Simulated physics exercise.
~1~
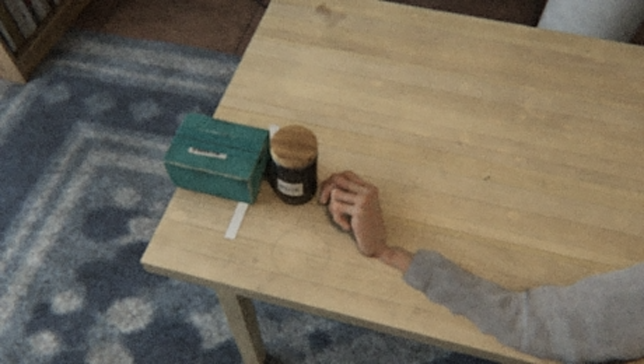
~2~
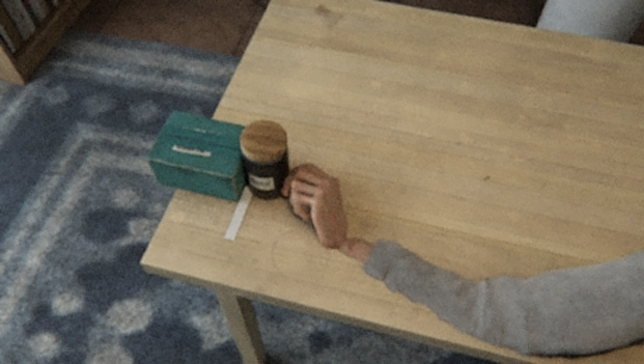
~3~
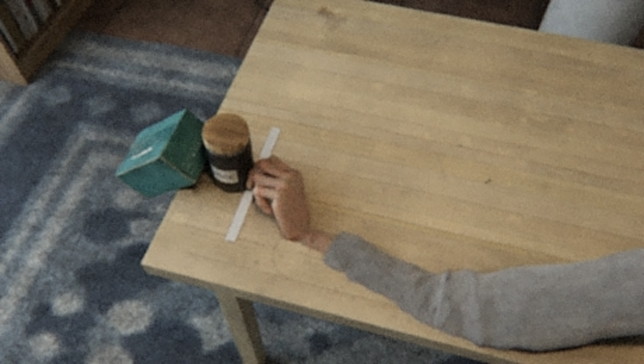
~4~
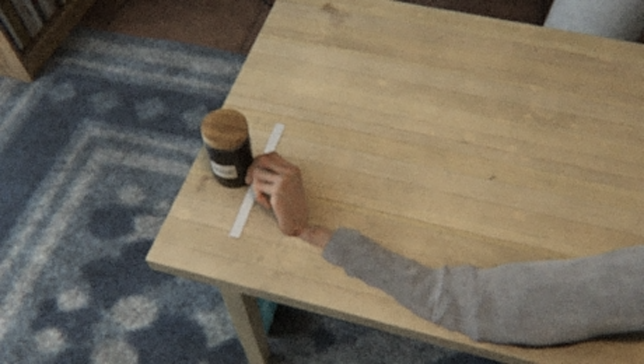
A hand slowly pushed a black jar with a wooden lid leftward across a wooden table, shoving a turquoise box ahead of it until the box tipped over the edge and dropped to the floor, while the jar stayed upright on the table.
